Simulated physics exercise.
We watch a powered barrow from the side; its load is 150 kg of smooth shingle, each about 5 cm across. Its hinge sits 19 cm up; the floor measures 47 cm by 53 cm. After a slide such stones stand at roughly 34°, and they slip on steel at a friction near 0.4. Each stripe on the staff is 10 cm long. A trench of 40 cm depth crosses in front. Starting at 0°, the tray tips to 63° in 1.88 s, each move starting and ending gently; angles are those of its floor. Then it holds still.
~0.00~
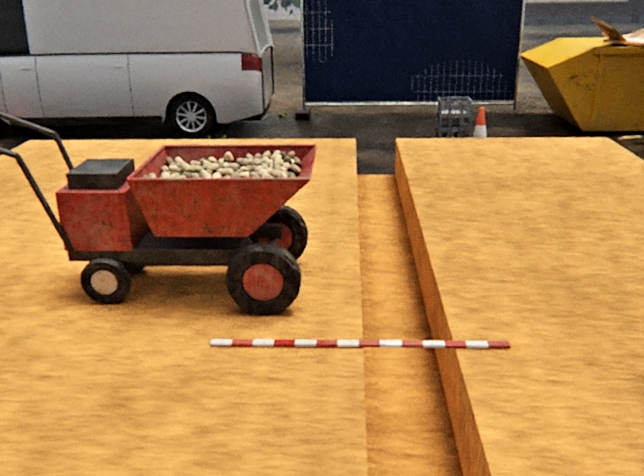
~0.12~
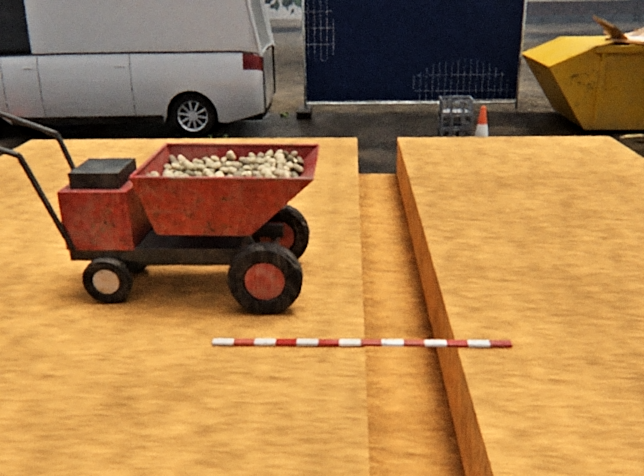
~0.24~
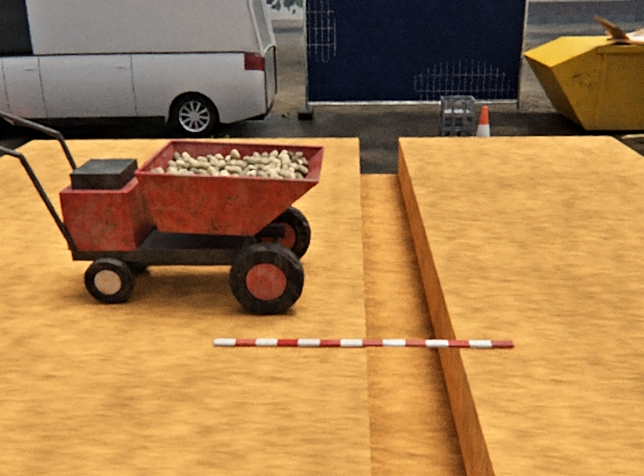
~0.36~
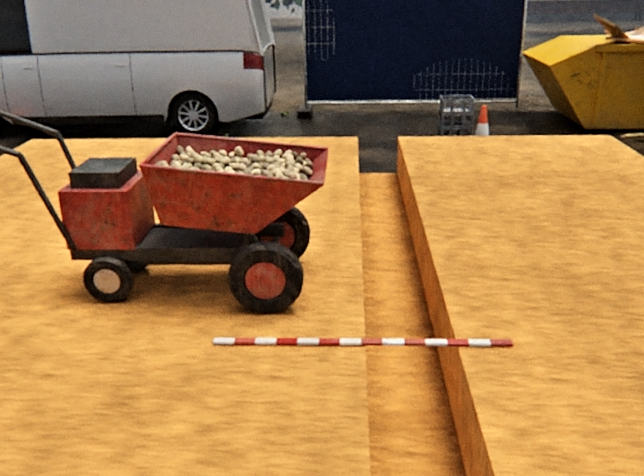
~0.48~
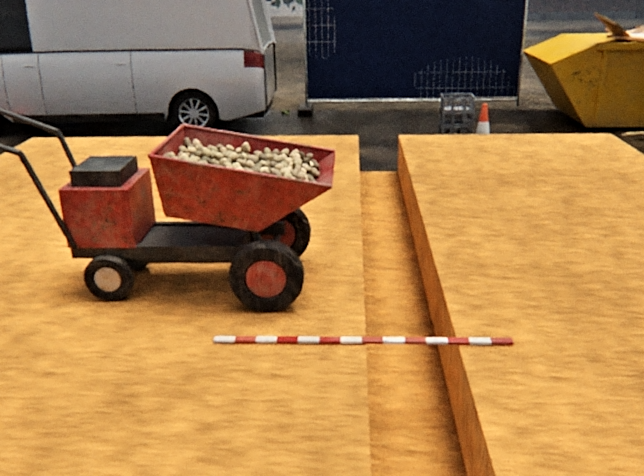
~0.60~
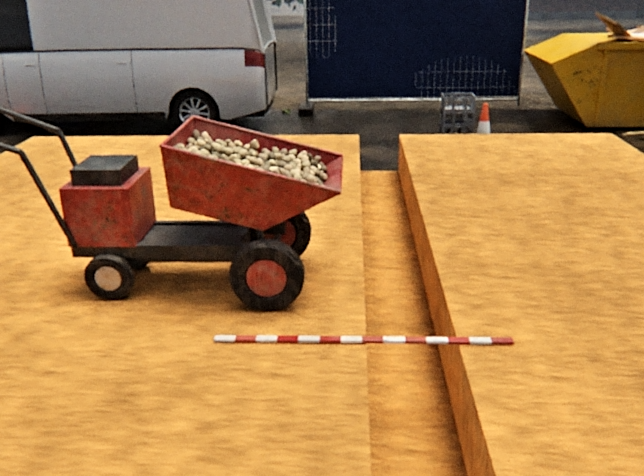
On a sandy surface beside a trench, a red barrow's stone-filled tray gradually tilts right.
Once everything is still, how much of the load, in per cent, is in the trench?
Close to 95 in a hundred.
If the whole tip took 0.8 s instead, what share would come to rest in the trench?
In that case some 80 per cent.
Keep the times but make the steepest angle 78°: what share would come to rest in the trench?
It would be near 100 per cent.
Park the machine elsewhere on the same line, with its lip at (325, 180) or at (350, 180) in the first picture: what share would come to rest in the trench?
First some 75, then 45 per cent.
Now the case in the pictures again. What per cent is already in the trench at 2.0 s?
About 50 per cent by then.
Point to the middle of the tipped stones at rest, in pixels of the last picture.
Around (410, 335).
After 1.4 s the floor is at 53°; 100 % in the tray; the foremost stones are at (383, 228).
After 2.0 s the floor is at 63°; 46 % in the tray, 52 % in the trench, 2 % past the trench; the foremost stones are at (473, 280).
After 2.3 s the floor is at 63°; 19 % in the tray, 77 % in the trench, 4 % past the trench; the foremost stones are at (520, 278).
After 4.3 s the floor is at 63°; 0 % in the tray, 95 % in the trench, 5 % past the trench; the foremost stones are at (536, 276).
